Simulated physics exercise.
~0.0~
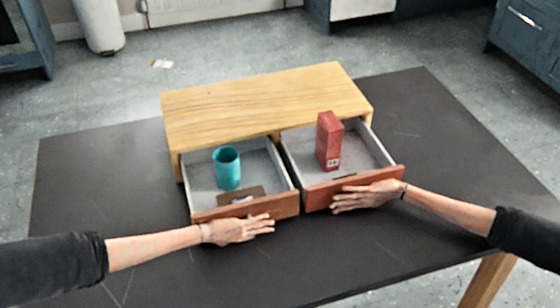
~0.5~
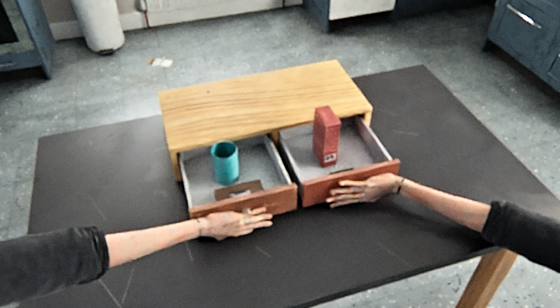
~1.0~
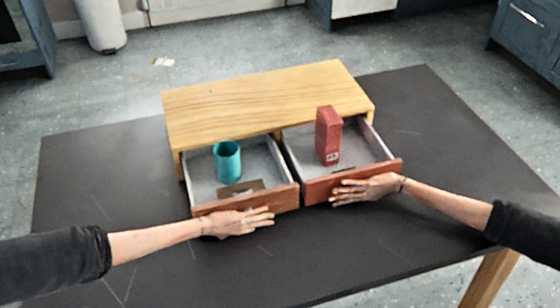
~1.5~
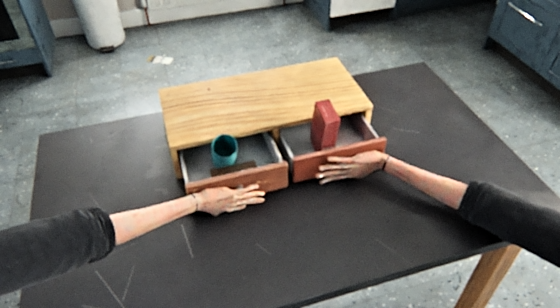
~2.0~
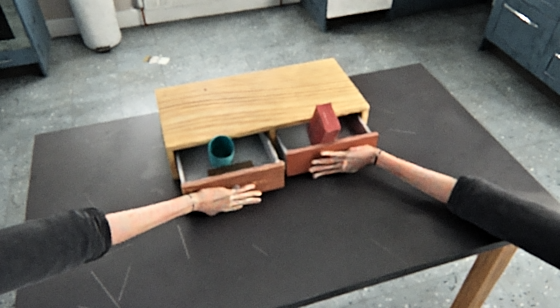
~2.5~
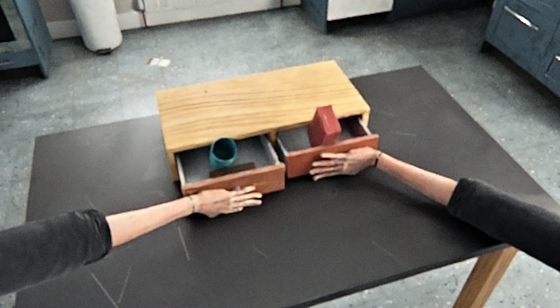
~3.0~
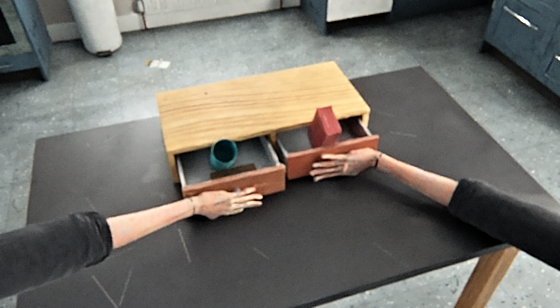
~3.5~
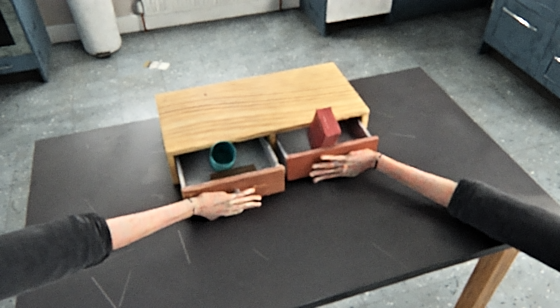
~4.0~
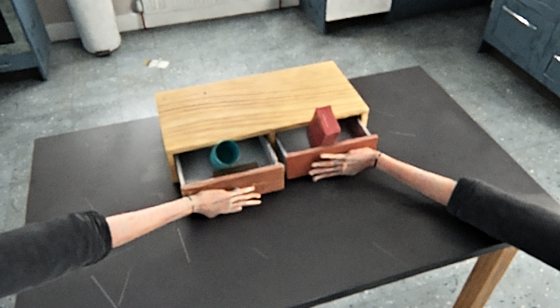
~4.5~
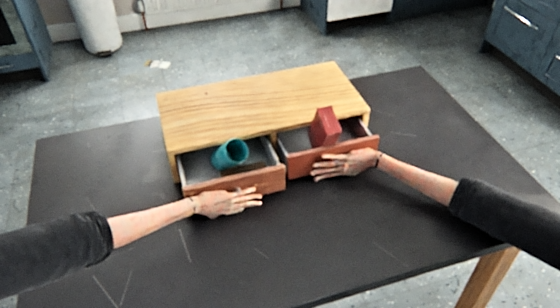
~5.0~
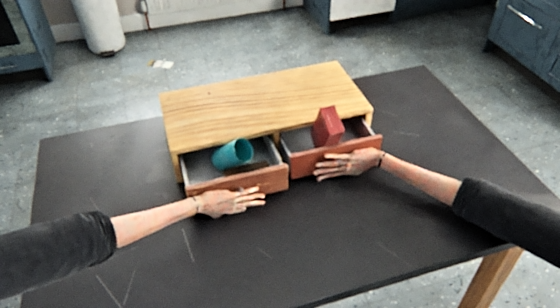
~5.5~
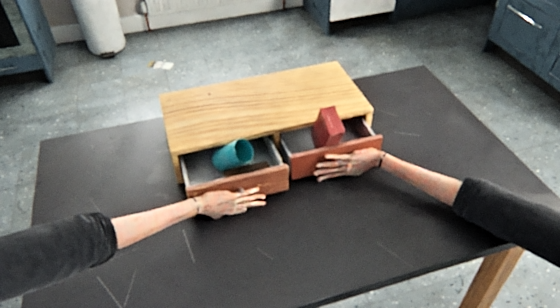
On a dark table in a workshop-like room, two hands pushed the open drawers of a low wooden cabinet partway in, tilting the turquoise beaker and red box inside; the beaker then leaned over further, and both drawers stayed partly open.
